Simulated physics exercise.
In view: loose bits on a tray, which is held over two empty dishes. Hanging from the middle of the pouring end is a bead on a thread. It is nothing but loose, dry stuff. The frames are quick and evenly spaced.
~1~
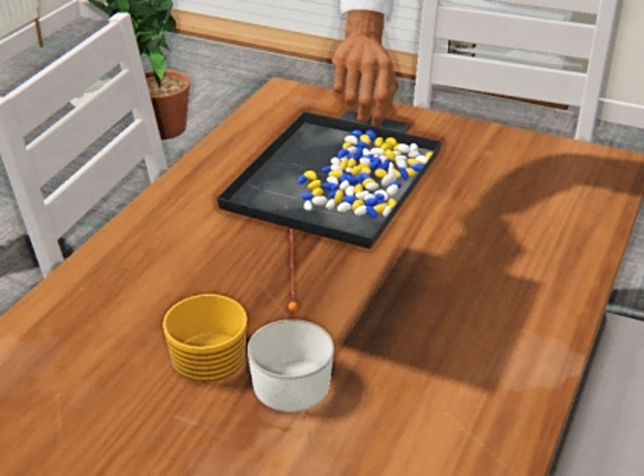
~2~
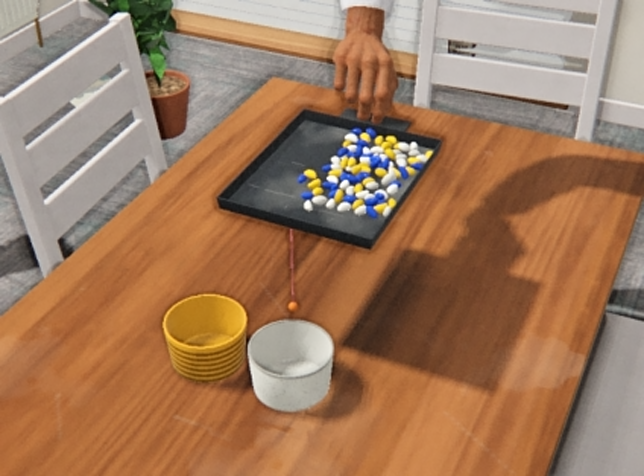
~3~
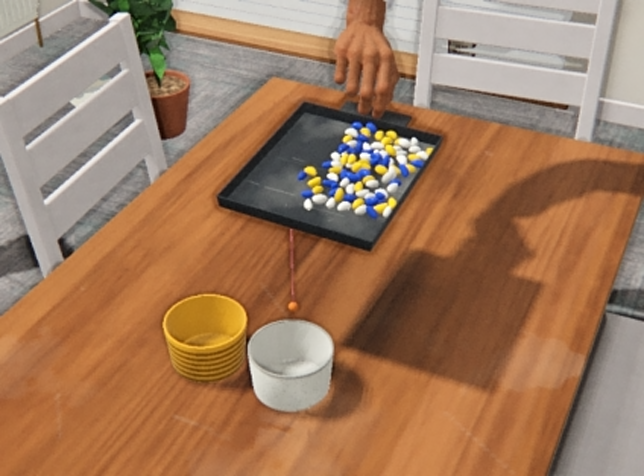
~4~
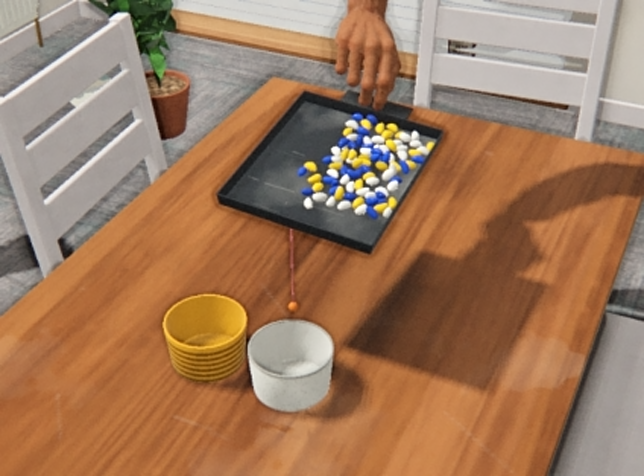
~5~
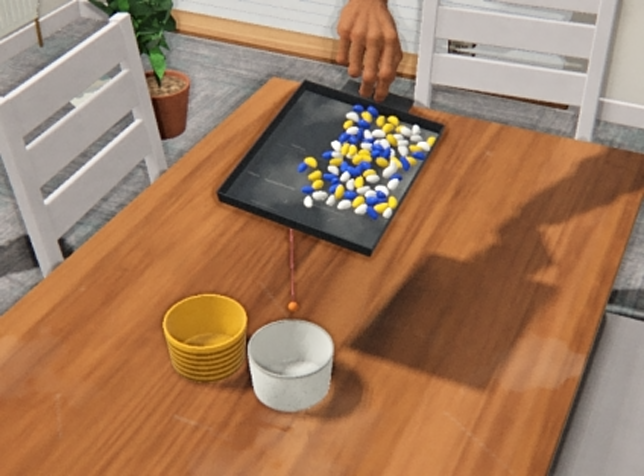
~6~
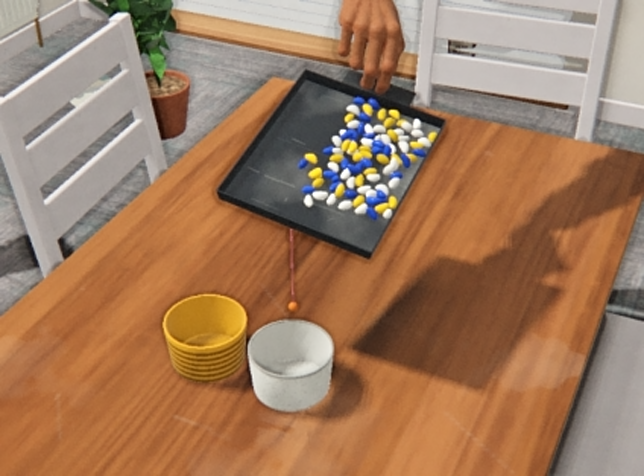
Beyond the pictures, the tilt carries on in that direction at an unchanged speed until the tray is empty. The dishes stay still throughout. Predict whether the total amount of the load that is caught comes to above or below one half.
I expect the catch to be short of a majority.
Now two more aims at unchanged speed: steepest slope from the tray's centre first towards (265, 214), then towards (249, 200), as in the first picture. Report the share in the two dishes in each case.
First heading 60 %, second heading 30 %.
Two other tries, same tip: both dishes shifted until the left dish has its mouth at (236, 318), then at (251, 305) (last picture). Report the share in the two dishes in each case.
The first position comes out at 40 per cent, the other at 70 per cent.
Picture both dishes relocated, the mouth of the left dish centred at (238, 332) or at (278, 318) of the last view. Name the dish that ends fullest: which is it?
The one at right, then the one at right.
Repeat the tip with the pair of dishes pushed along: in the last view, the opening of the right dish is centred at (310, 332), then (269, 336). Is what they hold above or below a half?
Held in all, by try: A smaller portion, then a smaller portion.
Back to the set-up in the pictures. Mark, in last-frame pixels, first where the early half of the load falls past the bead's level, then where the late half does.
Roughly (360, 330) first, then roughly (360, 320).
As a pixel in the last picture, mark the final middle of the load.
The centre comes to rest close to (355, 383).
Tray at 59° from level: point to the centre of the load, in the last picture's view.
Roughly (368, 191).
Shortly afterwards, tray tipped steeply; all but a few on the tray; only a few outside both; only a few in the air.
Next, tray tipped right over; the bulk on the tray; only a few in the right dish; a little outside both; only a few in the air.
Some moments later, tray tipped past a quarter turn; a little in the right dish; the bulk outside both.
In the end, tray tipped past a quarter turn; a little in the right dish; none at all in the left dish; the bulk outside both.
